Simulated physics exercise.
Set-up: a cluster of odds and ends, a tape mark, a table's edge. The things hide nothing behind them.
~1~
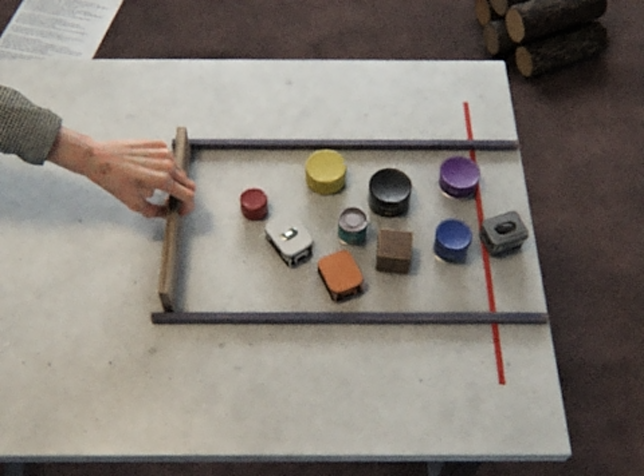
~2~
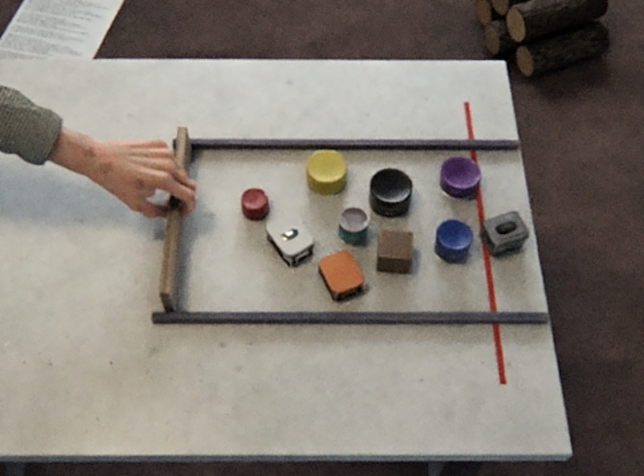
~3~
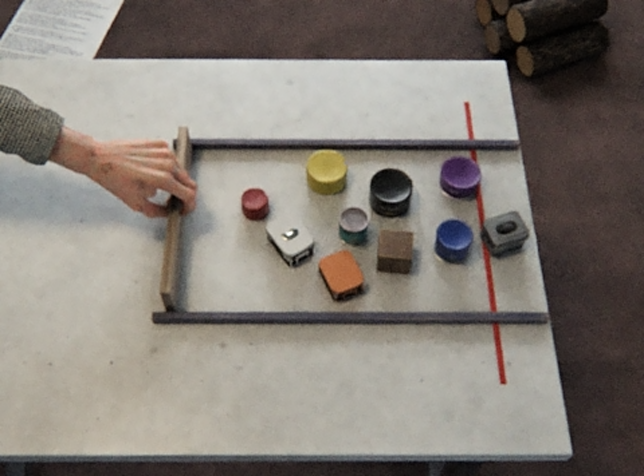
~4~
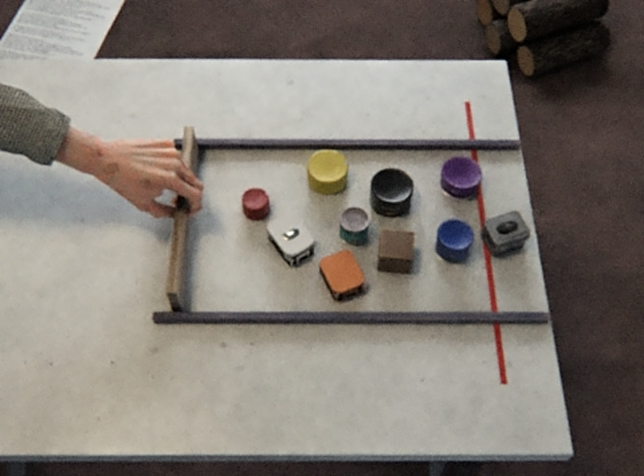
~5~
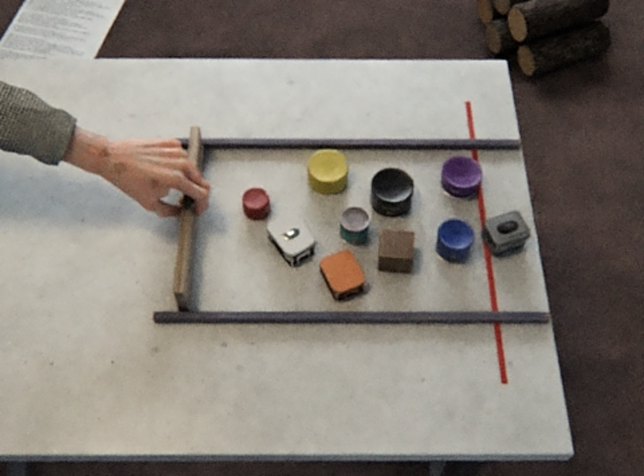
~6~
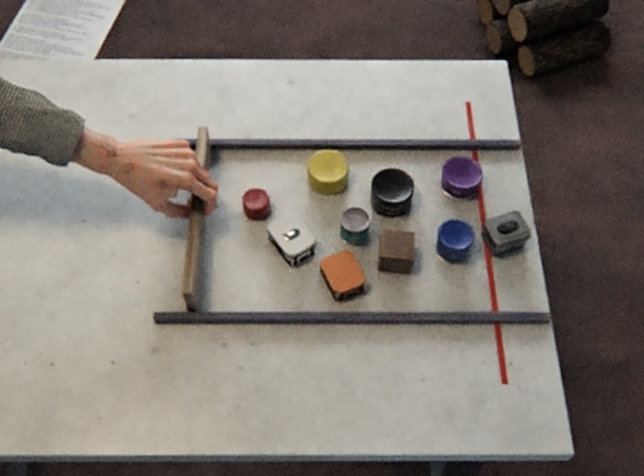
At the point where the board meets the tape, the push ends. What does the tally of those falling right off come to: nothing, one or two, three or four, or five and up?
Going by the pictures, three or four pieces get pushed right off.
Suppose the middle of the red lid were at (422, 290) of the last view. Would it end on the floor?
From that start the object is safe.
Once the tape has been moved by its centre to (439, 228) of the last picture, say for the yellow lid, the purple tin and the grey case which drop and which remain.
In short: Yellow lid safe, purple tin safe, grey case gone.
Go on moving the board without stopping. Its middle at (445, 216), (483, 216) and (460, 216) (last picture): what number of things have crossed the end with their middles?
In order: 1, 3, 2.
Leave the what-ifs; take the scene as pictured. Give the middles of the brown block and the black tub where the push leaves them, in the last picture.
About (540, 252), and the other about (529, 196).
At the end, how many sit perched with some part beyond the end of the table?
Looks like 3 of them.
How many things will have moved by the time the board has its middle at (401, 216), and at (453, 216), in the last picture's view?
By the first moment it's 10, by the second it's 10.
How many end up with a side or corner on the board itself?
4 in contact.
A little later, none off yet; grey case at rest near (505, 234); purple tin at rest near (461, 178); blue tin at rest near (454, 242).
Next, none off yet; grey case moving near (513, 233); purple tin moving near (469, 176); blue tin shifted about its own width near (480, 241).
When it is over, the number that fall off is three or four; down, blue tin, purple tin and grey case.
